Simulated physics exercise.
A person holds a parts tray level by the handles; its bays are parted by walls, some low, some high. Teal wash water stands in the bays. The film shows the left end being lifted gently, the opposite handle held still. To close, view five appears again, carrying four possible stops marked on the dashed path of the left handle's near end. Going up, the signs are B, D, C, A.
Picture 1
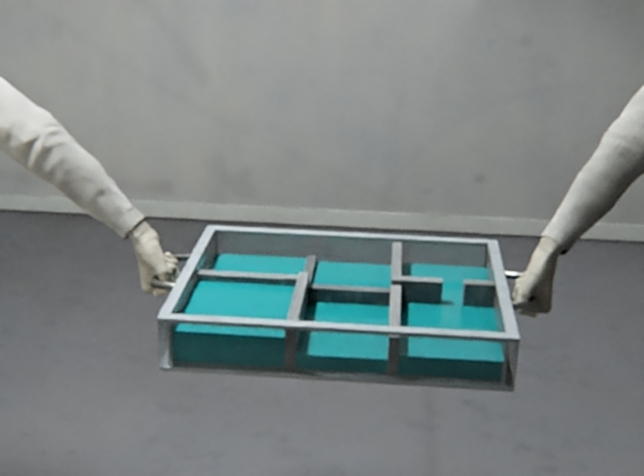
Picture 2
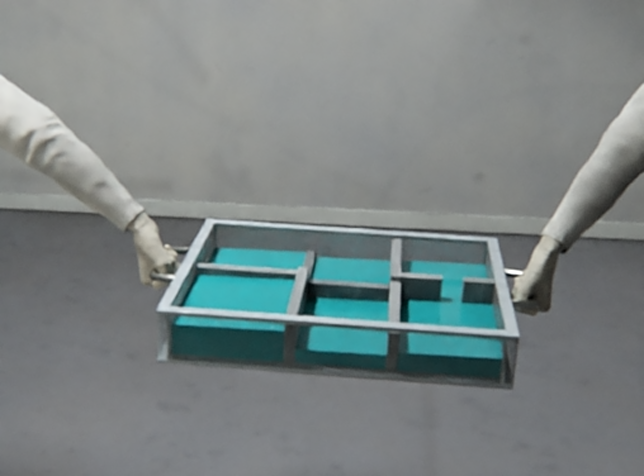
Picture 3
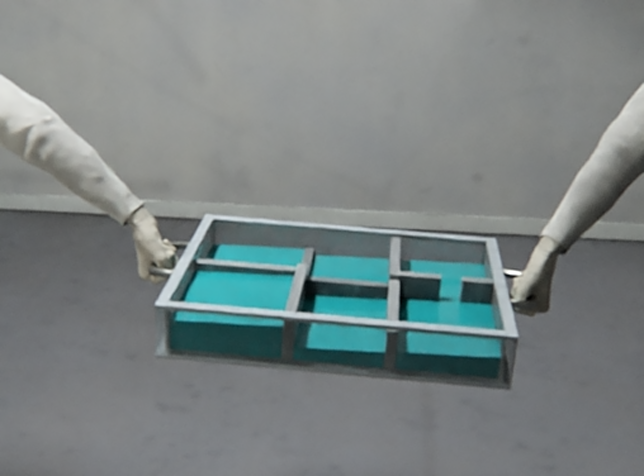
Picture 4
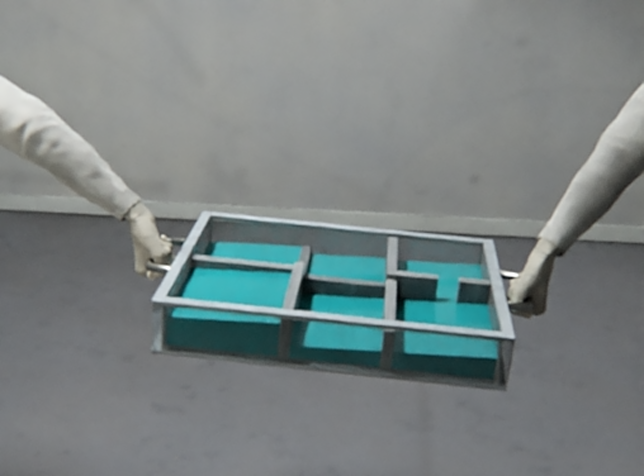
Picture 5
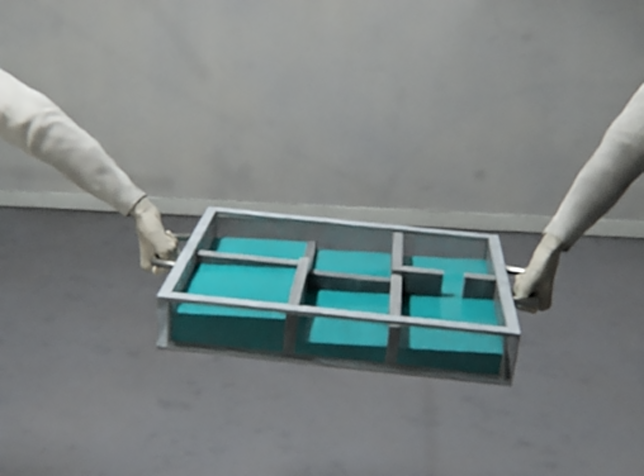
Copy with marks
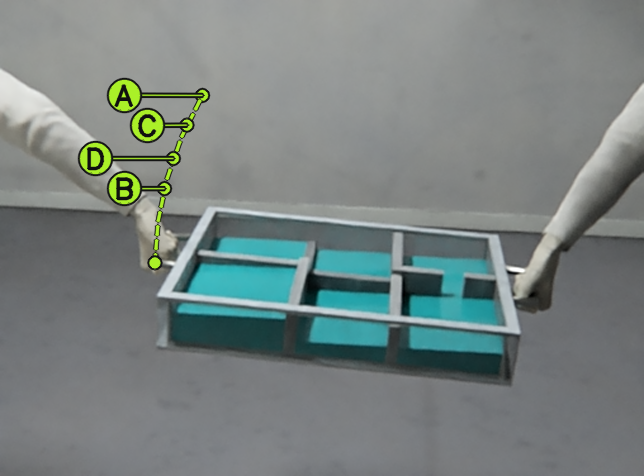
Two pale hands held a gray-framed tray of teal water by its end handles, and the left hand slowly lifted its side a little, tilting the tray slightly down to the right.
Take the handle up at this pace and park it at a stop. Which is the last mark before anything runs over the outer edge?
Use stop D.
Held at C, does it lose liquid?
Yes, it does.
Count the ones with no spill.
Two of the four.
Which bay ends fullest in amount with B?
The front left bay.
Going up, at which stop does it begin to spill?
C.
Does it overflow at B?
No, not at all.
In lime, A at (202, 95); B at (164, 188); C at (186, 125); D at (173, 158).
Choosing A, about 26 % goes over the rim.
Choosing B, nothing spills; the front left bay holds the most.
Choosing C, about 9 % goes over the rim.
Choosing D, nothing spills; the front left bay holds the most.
